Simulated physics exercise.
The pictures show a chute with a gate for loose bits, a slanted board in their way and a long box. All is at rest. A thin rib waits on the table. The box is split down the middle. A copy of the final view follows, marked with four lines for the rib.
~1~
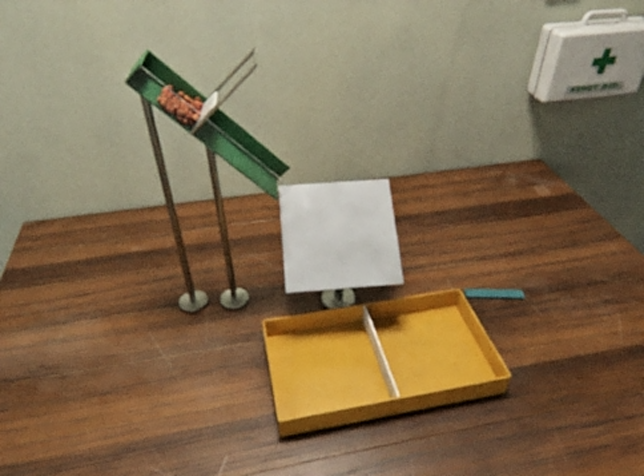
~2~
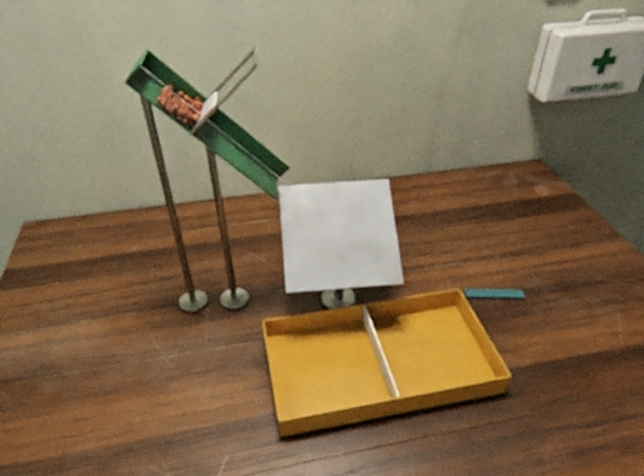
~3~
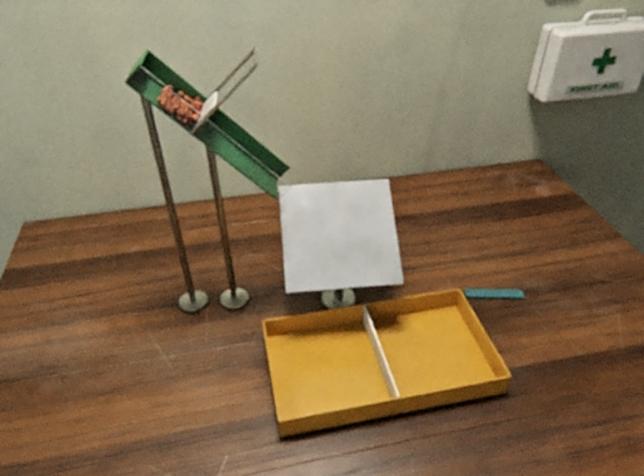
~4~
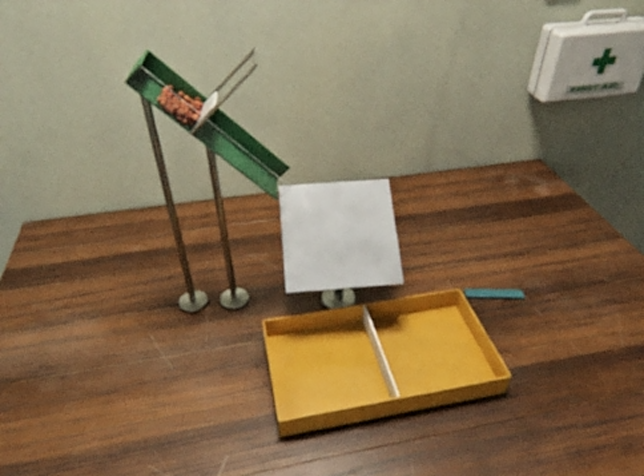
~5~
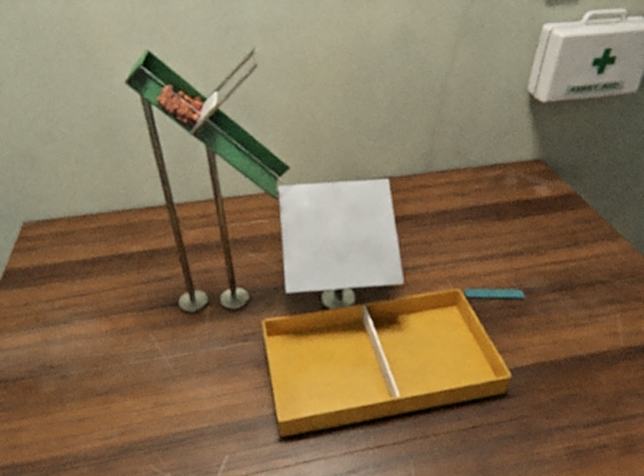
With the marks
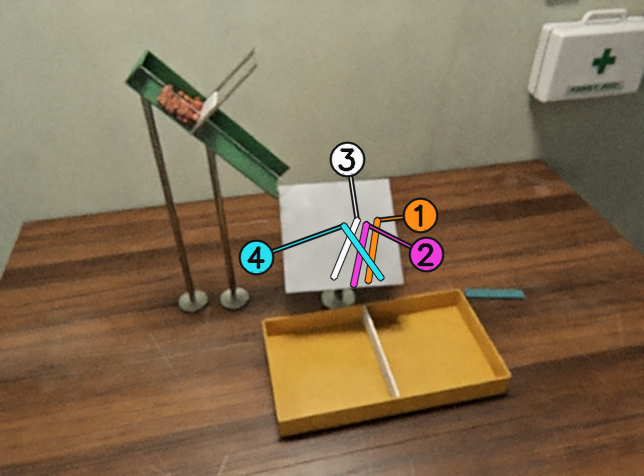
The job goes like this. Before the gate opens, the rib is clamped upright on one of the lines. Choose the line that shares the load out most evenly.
The best line is 4.
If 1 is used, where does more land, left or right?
Left.
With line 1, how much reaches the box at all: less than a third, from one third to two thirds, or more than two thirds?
More than two thirds.
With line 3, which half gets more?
Left.
On the marked copy, line 1 from (377, 220) to (368, 280); line 2 from (366, 224) to (353, 284); line 3 from (357, 220) to (333, 276); line 4 from (343, 225) to (380, 277).
For line 1, of what is caught, most in the left half, a small part in the right.
For line 2, of what is caught, nearly all in the left half, a stray few in the right.
For line 3, of what is caught, nearly all in the left half, a stray few in the right.
For line 4, of what is caught, about half in the left half, about half in the right.
